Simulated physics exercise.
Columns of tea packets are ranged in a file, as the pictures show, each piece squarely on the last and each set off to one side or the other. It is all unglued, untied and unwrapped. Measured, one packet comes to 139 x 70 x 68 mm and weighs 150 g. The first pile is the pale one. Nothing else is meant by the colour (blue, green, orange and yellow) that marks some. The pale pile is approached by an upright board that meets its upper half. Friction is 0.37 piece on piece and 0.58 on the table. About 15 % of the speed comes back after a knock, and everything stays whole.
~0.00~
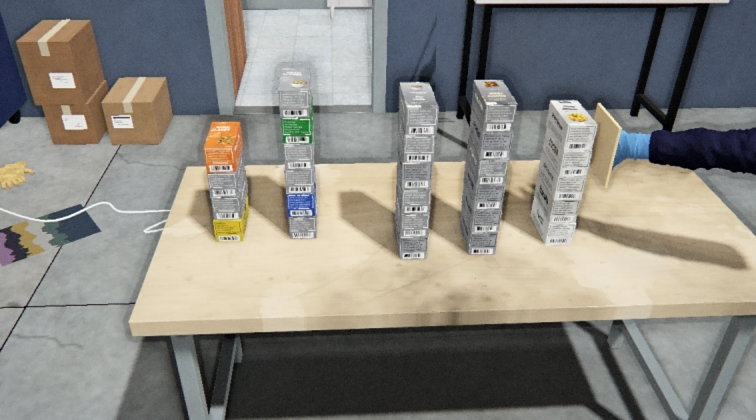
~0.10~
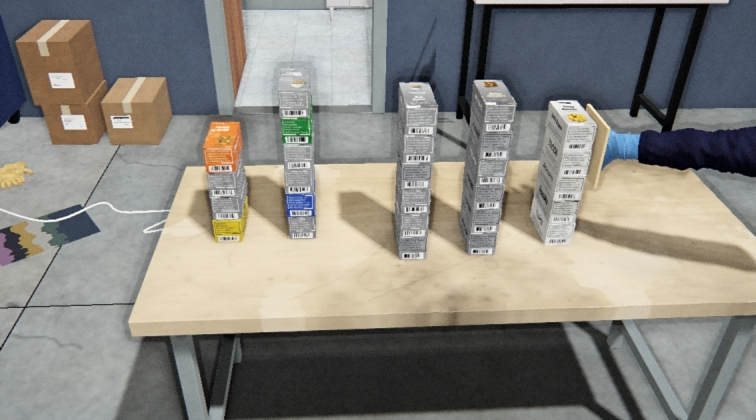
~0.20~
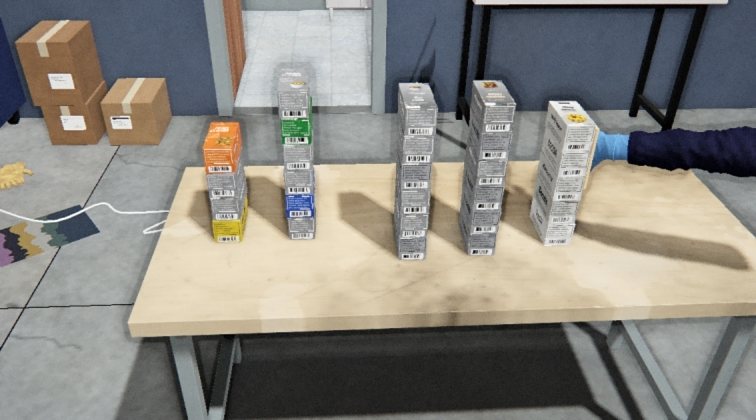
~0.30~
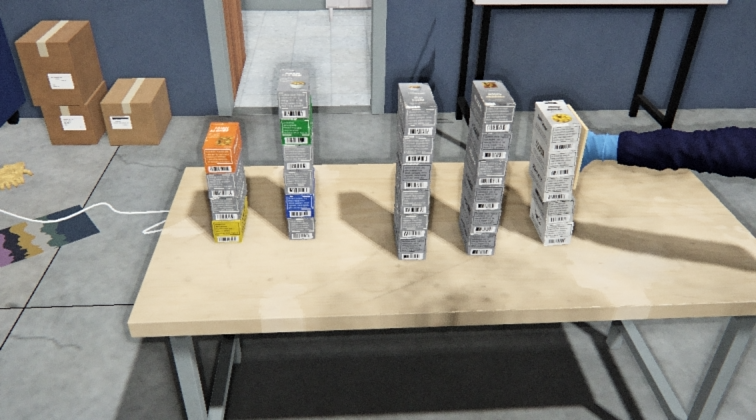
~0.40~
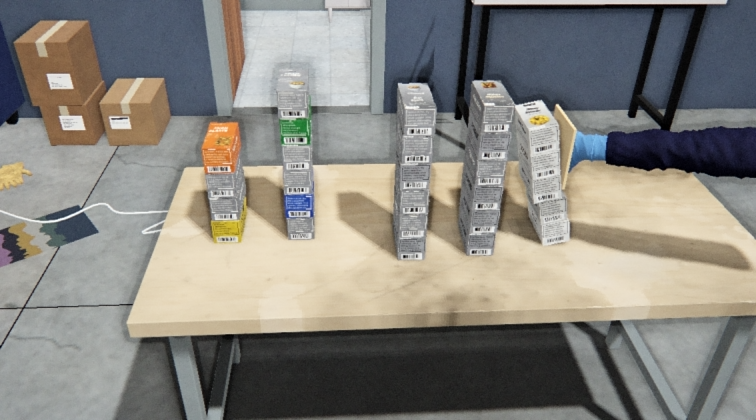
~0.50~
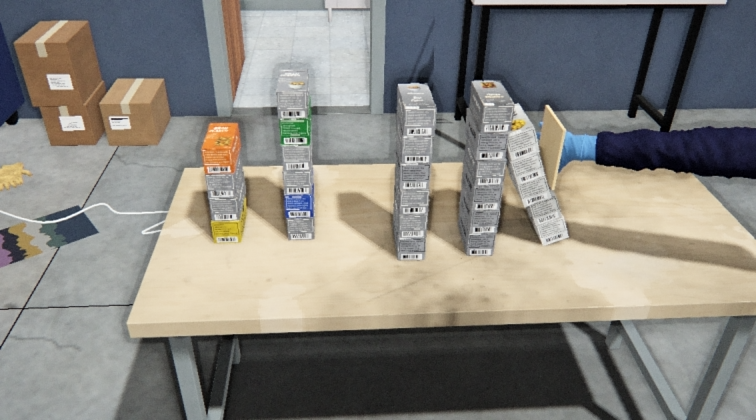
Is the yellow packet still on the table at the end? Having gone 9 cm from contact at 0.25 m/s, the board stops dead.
Yes.
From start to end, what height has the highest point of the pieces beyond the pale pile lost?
I'd put it at around 21 cm.
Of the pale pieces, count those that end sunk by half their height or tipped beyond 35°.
5.
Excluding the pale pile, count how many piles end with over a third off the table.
1 of them.
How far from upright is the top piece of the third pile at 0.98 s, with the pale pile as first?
About 10 degrees from upright.
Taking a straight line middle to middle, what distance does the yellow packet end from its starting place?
Start and end are some 0 cm apart.
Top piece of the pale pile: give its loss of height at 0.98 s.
8 cm.
By 0.98 s, 5 of the pale pile down; none of the 22 other packets off the table, 11 disturbed; yellow packet unmoved.
By 1.34 s, 5 of the pale pile down; none of the 22 other packets off the table, 17 disturbed; yellow packet unmoved; green packet tilted 5°.
By 2.12 s, 5 of the pale pile down; 2 of the 22 other packets off the table; yellow packet unmoved; orange packet upside down.
When it is over (2.7 s), 5 of the pale pile down; 4 of the 22 other packets off the table; yellow packet unmoved; green packet on its side; orange packet on its side. In pixels of the last frame, middles, yellow packet near (230, 218).
